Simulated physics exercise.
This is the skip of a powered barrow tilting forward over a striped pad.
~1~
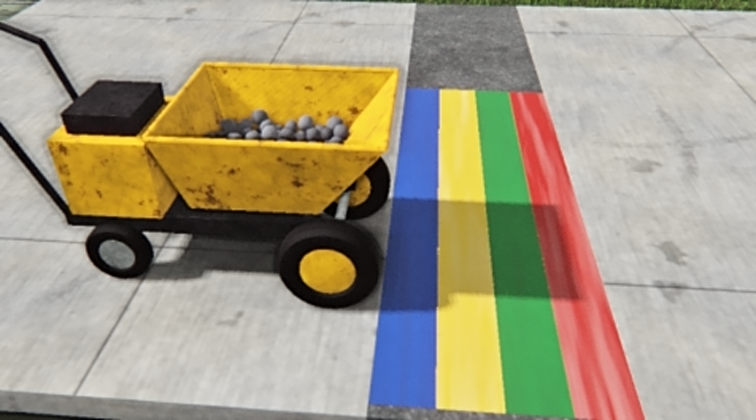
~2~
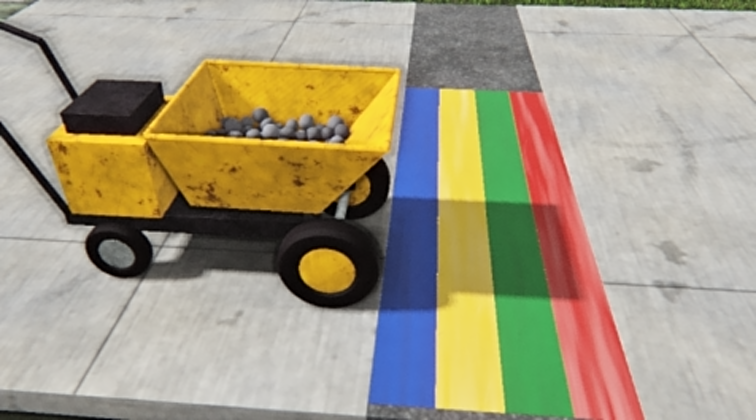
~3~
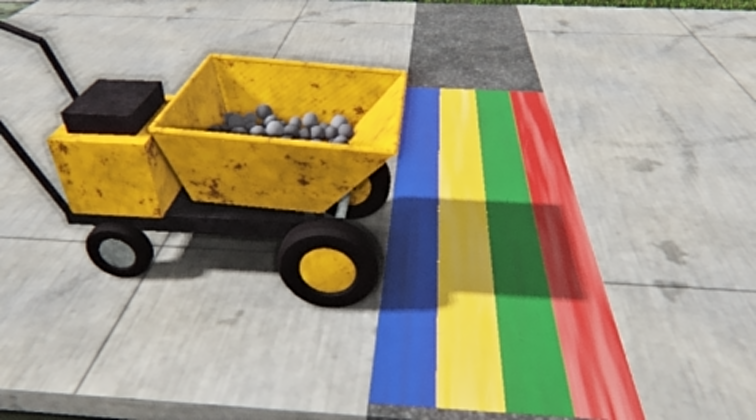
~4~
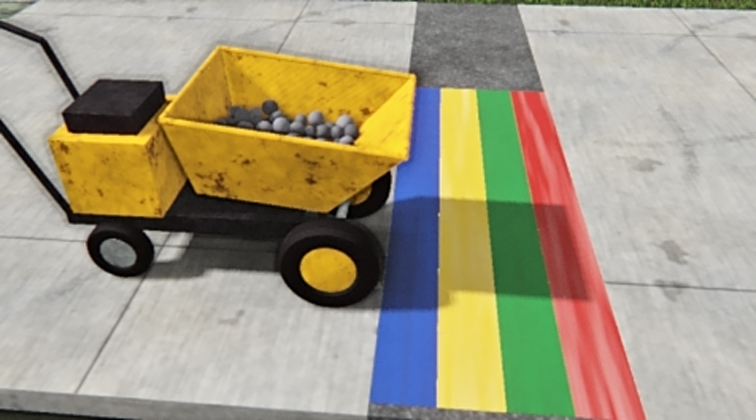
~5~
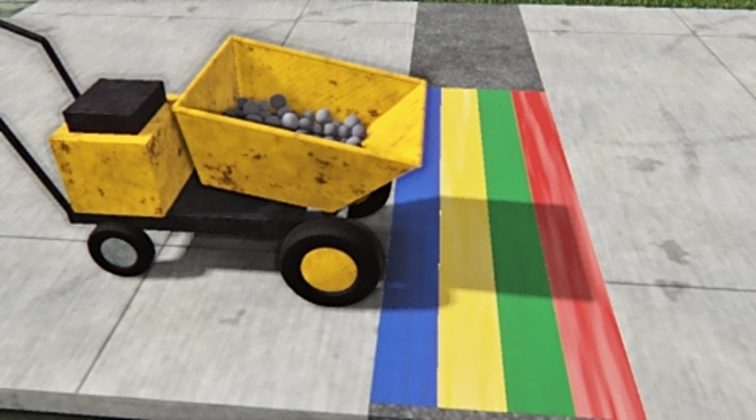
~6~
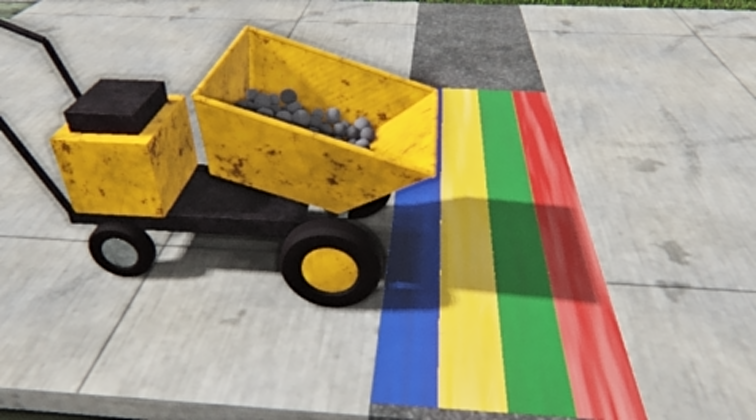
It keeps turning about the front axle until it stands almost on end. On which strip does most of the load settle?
Most lies over the green band.
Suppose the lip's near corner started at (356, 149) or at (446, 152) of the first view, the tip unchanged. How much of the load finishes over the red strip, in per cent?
Roughly 10 per cent, and 50 per cent.
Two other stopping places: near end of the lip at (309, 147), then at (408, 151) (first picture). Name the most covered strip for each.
First yellow, then the strip in green.
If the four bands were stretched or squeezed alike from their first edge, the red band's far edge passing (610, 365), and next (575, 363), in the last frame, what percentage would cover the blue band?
Roughly 0 per cent, and 0 per cent.
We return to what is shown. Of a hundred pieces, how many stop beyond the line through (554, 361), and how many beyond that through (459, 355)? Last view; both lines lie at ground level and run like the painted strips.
First some 40, then 100 per cent.
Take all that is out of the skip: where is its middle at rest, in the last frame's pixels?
Near (528, 259).
Soon after the last picture, skip tipped steeply; all in the skip.
A little later, skip tipped right over; nearly all in the skip; a small part over the yellow strip; a stray few over the green strip.
Later still, skip tipped right over; about a quarter in the skip; a small part over the yellow strip; about half over the green strip; about a quarter over the red strip; a stray few off the paint.
At rest, skip tipped right over; a stray few in the skip; none over the blue strip; about a quarter over the yellow strip; about half over the green strip; about a quarter over the red strip; a small part off the paint.
